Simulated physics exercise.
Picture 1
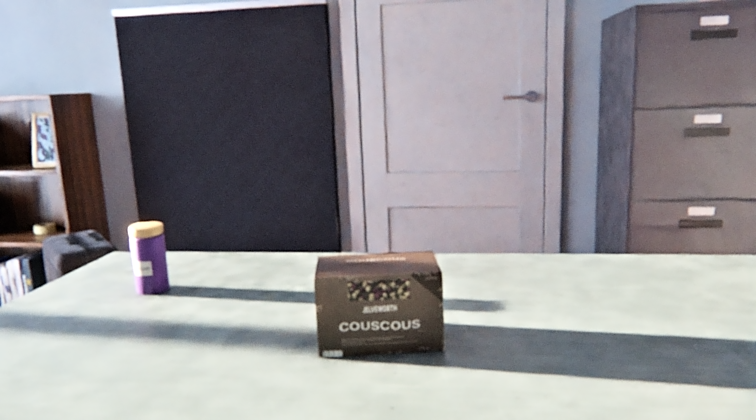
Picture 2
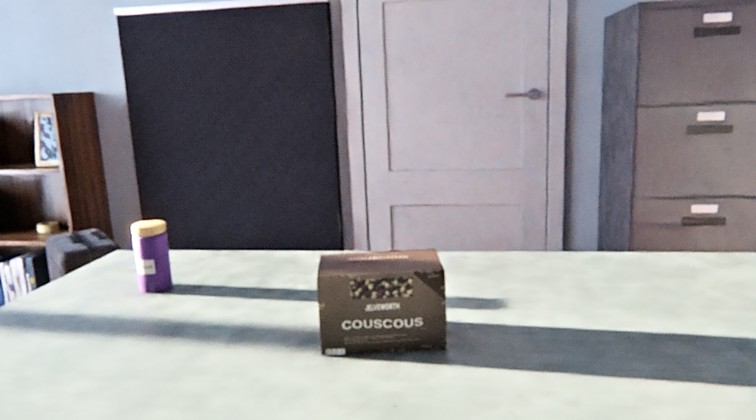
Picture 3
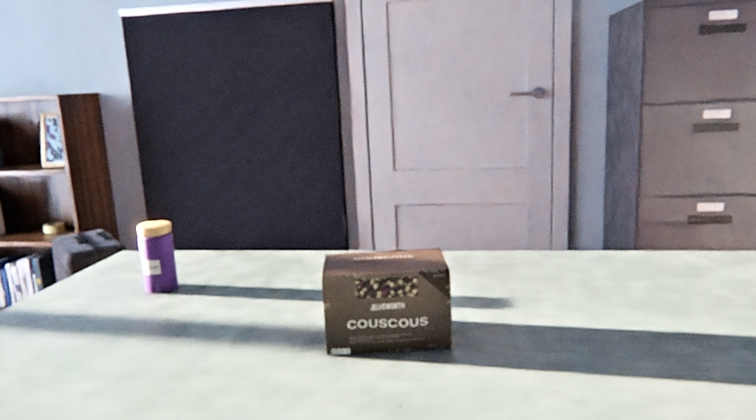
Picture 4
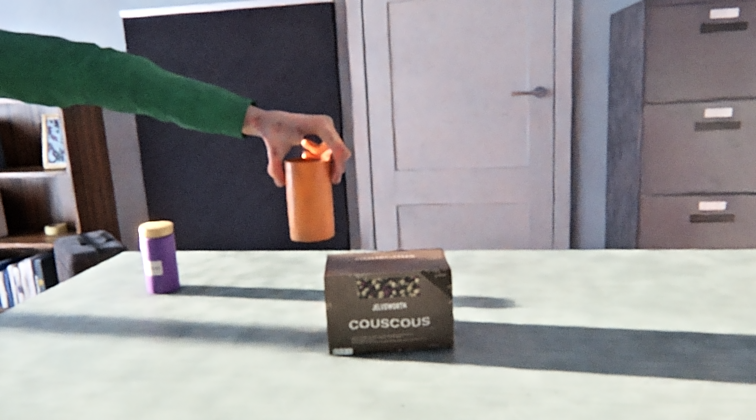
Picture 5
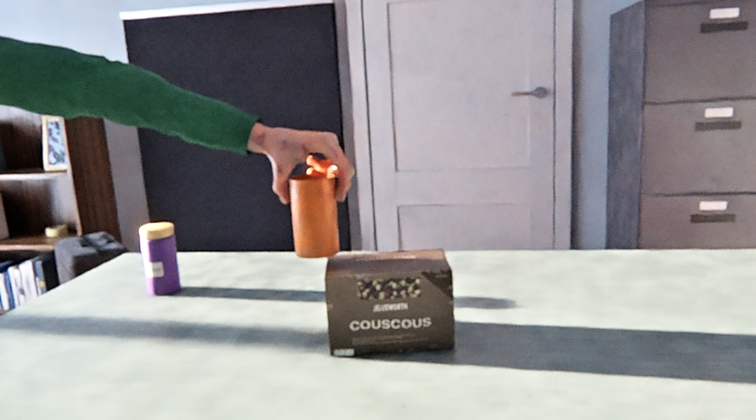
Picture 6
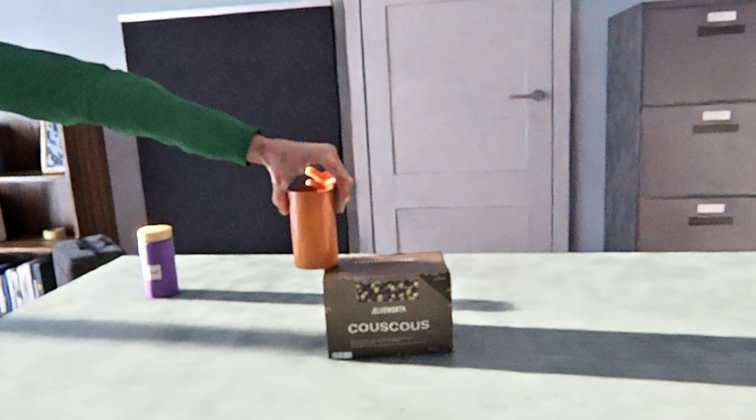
To begin with, a dark couscous box sits on a pale table with a purple jar further back on the left, and almost nothing moves. Then a green-sleeved arm comes in from the left, holding an orange container, and lowers it to the box's upper left edge, fingers still gripping it.
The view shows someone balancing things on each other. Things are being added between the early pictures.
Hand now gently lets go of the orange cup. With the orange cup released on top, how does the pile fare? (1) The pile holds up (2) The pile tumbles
2, the pile tumbles.
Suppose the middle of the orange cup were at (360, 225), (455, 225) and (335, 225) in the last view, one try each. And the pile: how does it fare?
First try: It stays up; second try: It gives way; third try: It stays up.
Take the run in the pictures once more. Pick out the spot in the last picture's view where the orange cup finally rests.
Around (258, 322).
Then, 0.30 s after the last picture, orange cup tipped 36° from how it was near (293, 240).
Then, 0.40 s after the last picture, orange cup now fallen.
Then, 0.50 s after the last picture, things are still on the move.
At rest, fallen, orange cup; the other 2 in place. Seen from the same camera at the end, orange cup near (258, 322). The pile comes apart.
